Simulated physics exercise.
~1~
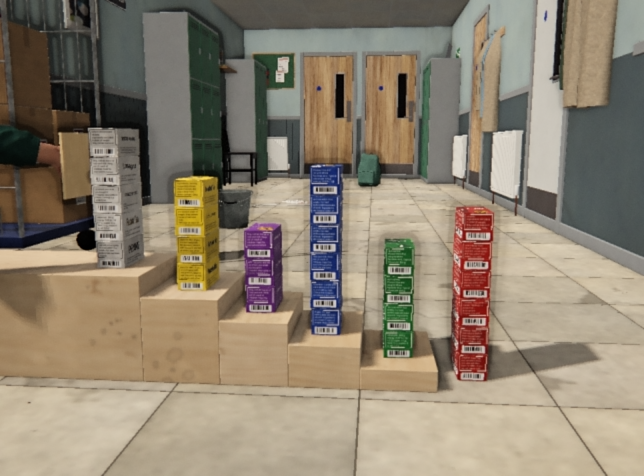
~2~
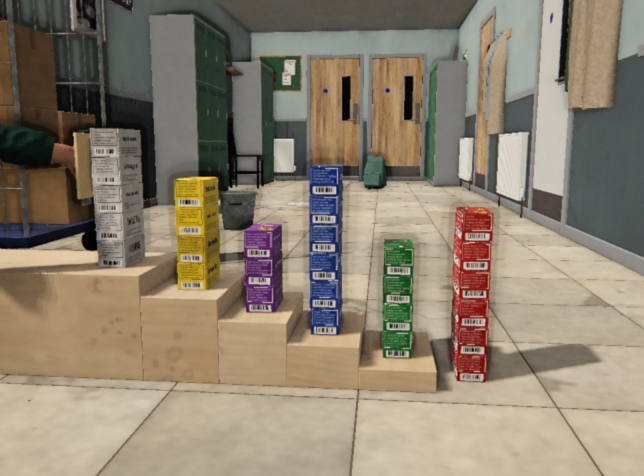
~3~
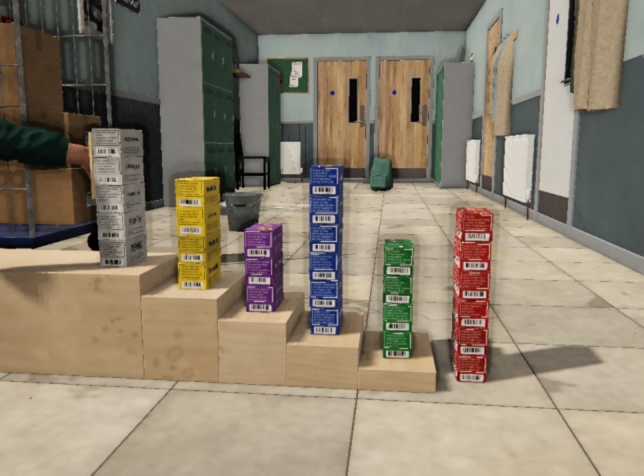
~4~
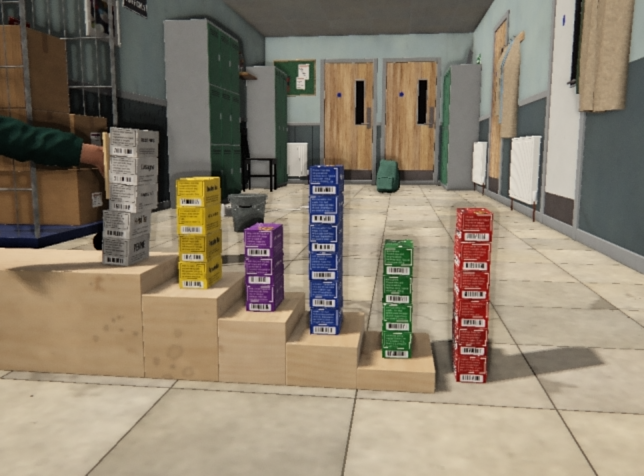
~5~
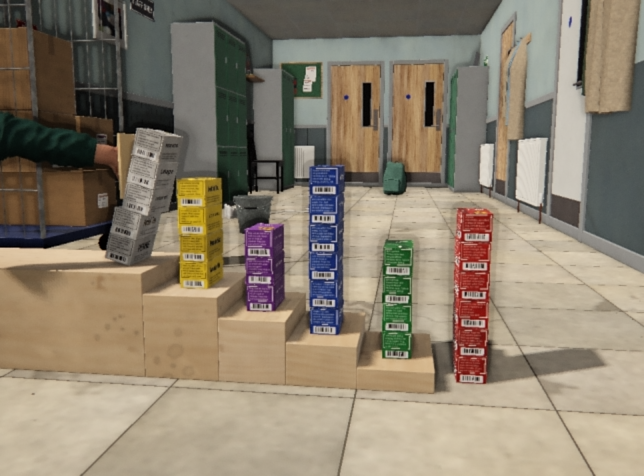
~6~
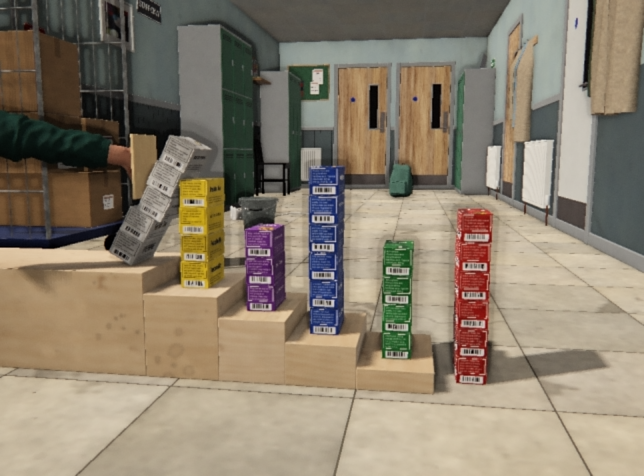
A pale stack of packets leans right against the yellow one as a hand pushes a board.
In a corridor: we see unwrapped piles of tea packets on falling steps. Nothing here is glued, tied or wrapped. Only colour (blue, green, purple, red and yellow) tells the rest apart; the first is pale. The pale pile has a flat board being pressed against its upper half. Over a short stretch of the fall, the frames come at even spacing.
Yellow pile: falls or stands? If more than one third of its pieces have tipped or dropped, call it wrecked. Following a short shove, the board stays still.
Falls.
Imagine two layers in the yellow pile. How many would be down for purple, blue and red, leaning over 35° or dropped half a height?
Final down tally: Purple = 0; blue = 0; red = 0.
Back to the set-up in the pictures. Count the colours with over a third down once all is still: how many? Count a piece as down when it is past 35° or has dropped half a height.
Altogether, 5.
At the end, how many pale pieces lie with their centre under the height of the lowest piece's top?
Of the pale pieces, the number is 5.
Soon after the last picture, 5 of the pale pile down; none of the 4 yellow packets down (0 of 23 in all colours); top yellow packet leaning well over, half its height lower.
A little later, 5 of the pale pile down; 4 of the 4 yellow packets down (7 of 23 in all colours); top yellow packet leaning clearly, about its own height lower; top purple packet leaning well over, half its height lower.
Later still, 5 of the pale pile down; 4 of the 4 yellow packets down (14 of 23 in all colours); top yellow packet leaning well over, some three heights lower; top purple packet leaning well over, some two heights lower.
After that, 5 of the pale pile down; 4 of the 4 yellow packets down (23 of 23 in all colours); top yellow packet leaning steeply, some four heights lower; top blue packet on its side.
At rest, 5 of the pale pile down; 4 of the 4 yellow packets down (23 of 23 in all colours); top yellow packet leaning well over, some four heights lower; top red packet upside down. As the last picture would show them, middles, top yellow packet near (397, 307).
